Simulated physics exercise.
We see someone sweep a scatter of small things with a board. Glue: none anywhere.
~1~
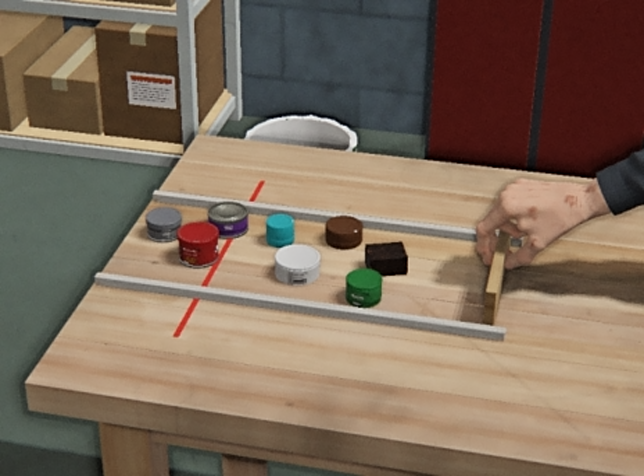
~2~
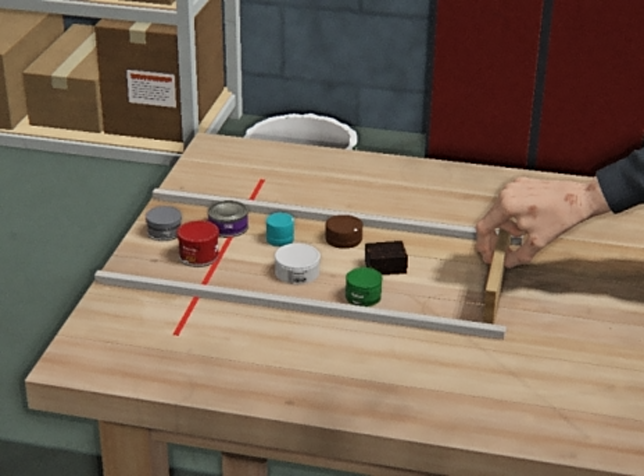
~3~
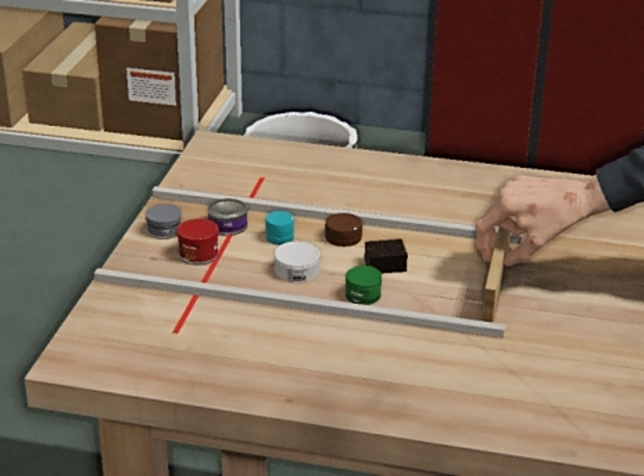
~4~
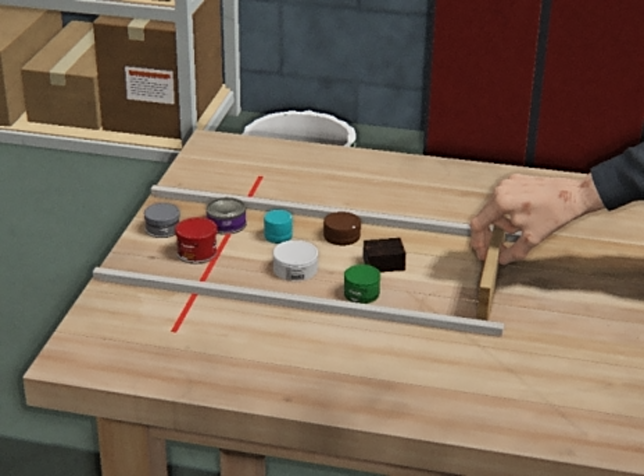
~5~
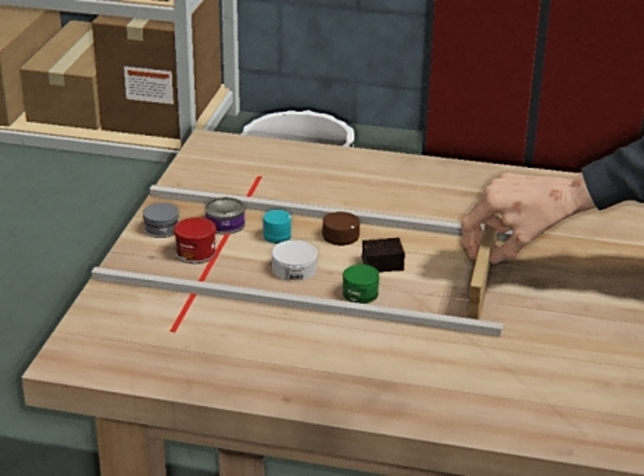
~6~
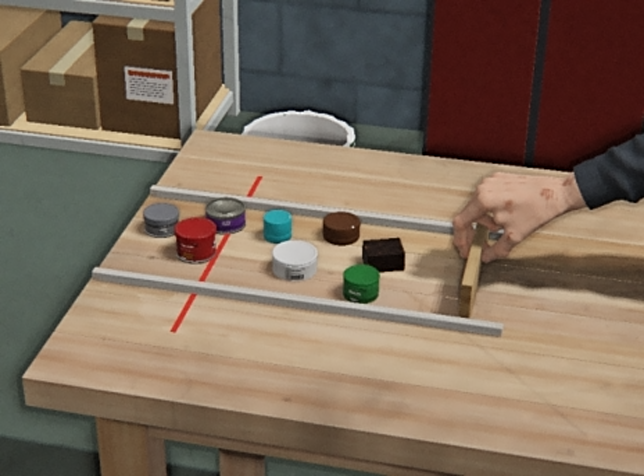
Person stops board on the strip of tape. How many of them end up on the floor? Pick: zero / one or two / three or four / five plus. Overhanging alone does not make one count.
That comes to zero.
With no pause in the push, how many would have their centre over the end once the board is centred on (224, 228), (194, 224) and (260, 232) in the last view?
Result per place: 0; 2; 0.
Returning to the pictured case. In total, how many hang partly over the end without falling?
In total, 0 of them.
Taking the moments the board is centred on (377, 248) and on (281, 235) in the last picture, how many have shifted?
2 by the first point, 6 by the second.
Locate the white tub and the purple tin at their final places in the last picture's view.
You'll find the first one at (193, 248) and the second at (167, 201).
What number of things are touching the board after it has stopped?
Tally at the end: 4.
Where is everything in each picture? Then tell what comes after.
In the first frame, grey tin (164, 225); red pot (198, 245); purple tin (228, 220); board (499, 267); tape (223, 251).
In the second frame, red pot (198, 244); white tub (297, 264).
In the third frame, purple tin (228, 217); green tub (363, 286).
In the fourth frame, grey tin (162, 220); board (493, 262).
In the fifth frame, red pot (195, 240); black block (383, 255).
In the sixth frame, grey tin (161, 220); red pot (196, 240); purple tin (225, 216); board (476, 260); tape (221, 246).
Soon after, none off yet; grey tin at rest near (161, 220); red pot at rest near (196, 240); purple tin at rest near (225, 216).
After that, none off yet; grey tin at rest near (161, 220); red pot at rest near (194, 240); purple tin displaced about its own width near (201, 211).
In the end, the number that fall off is zero.
